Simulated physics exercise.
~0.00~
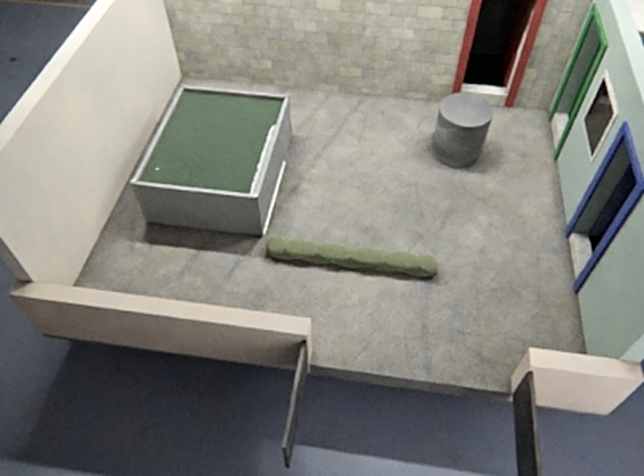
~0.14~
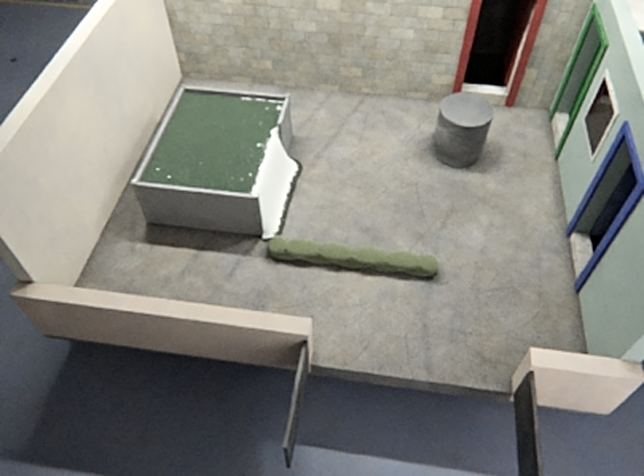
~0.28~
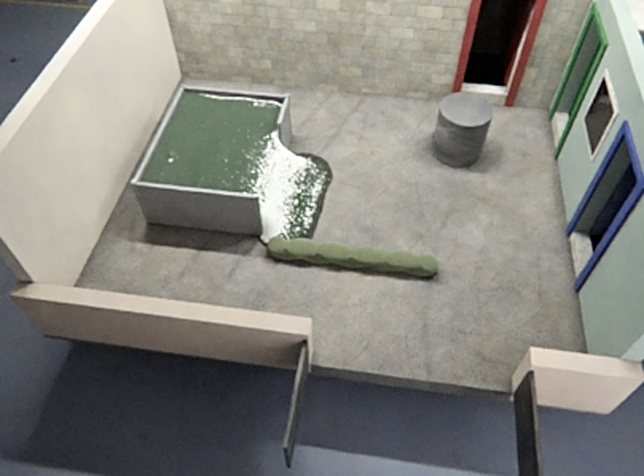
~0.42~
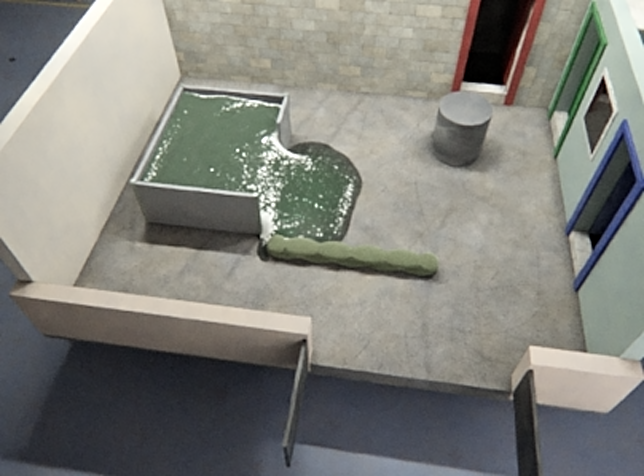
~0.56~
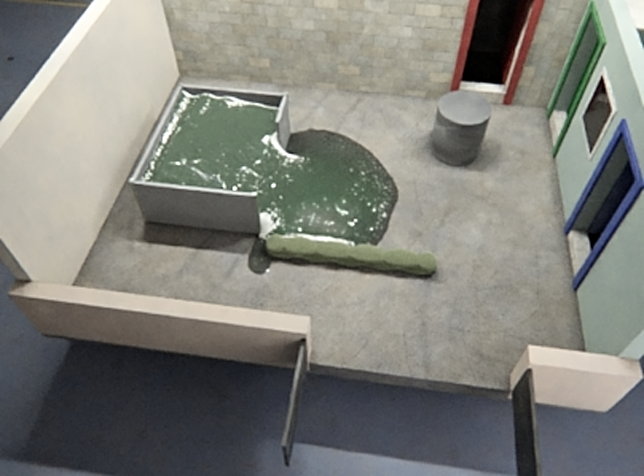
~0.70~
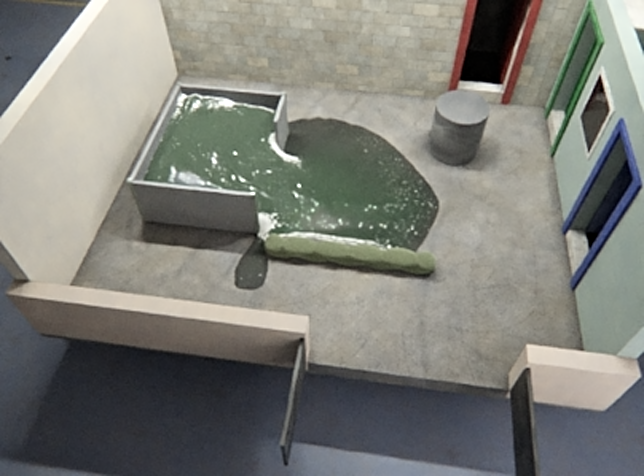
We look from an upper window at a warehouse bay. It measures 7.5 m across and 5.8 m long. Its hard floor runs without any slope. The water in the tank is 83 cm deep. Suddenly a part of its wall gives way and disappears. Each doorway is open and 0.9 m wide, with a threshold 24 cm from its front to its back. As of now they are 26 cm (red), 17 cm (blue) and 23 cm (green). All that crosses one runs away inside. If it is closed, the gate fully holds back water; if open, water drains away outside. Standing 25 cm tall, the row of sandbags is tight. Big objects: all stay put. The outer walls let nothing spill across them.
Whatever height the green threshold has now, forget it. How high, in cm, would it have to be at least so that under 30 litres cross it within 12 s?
I would say at least 16 cm.
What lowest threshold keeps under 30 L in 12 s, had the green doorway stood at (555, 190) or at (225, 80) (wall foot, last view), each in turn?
Around 31 and 8.5 cm respectively.
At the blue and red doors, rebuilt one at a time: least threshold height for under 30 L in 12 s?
Roughly 36 cm for the blue door and roughly 16 cm for the red door.
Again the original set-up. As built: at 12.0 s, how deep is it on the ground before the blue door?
The depth there is around 7.5 cm.
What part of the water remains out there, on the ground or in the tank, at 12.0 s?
Roughly 78 %.
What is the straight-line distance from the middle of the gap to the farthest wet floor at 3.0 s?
Around 5.6 m from the gap.
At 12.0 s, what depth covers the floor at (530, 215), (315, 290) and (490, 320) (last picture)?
I'd read roughly 8, 2 and 7 cm there.
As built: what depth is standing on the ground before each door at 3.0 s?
Lab note, cm: Red 7; blue 34; green 14.
After 1.4 s water covers 35 % of the floor, deepest (38 cm) near (274, 204); it has not reached the green door.
After 3.0 s water covers 50 % of the floor, deepest (38 cm) near (553, 194); 14 cm at the green door, 0 litres in over its 23 cm threshold.
After 12.0 s water covers 95 % of the floor, deepest (12 cm) near (235, 302); 8 cm at the green door, 7 litres in over its 23 cm threshold.
At the green door as built, the water arrived by 2.0 s and peaked near 22 cm at 5.4 s.
Run again over the same 12 s with other heights there, 46 litres in over 14 cm, 18 litres over 19 cm. The limit of 30 litres is kept from about 16 cm up.
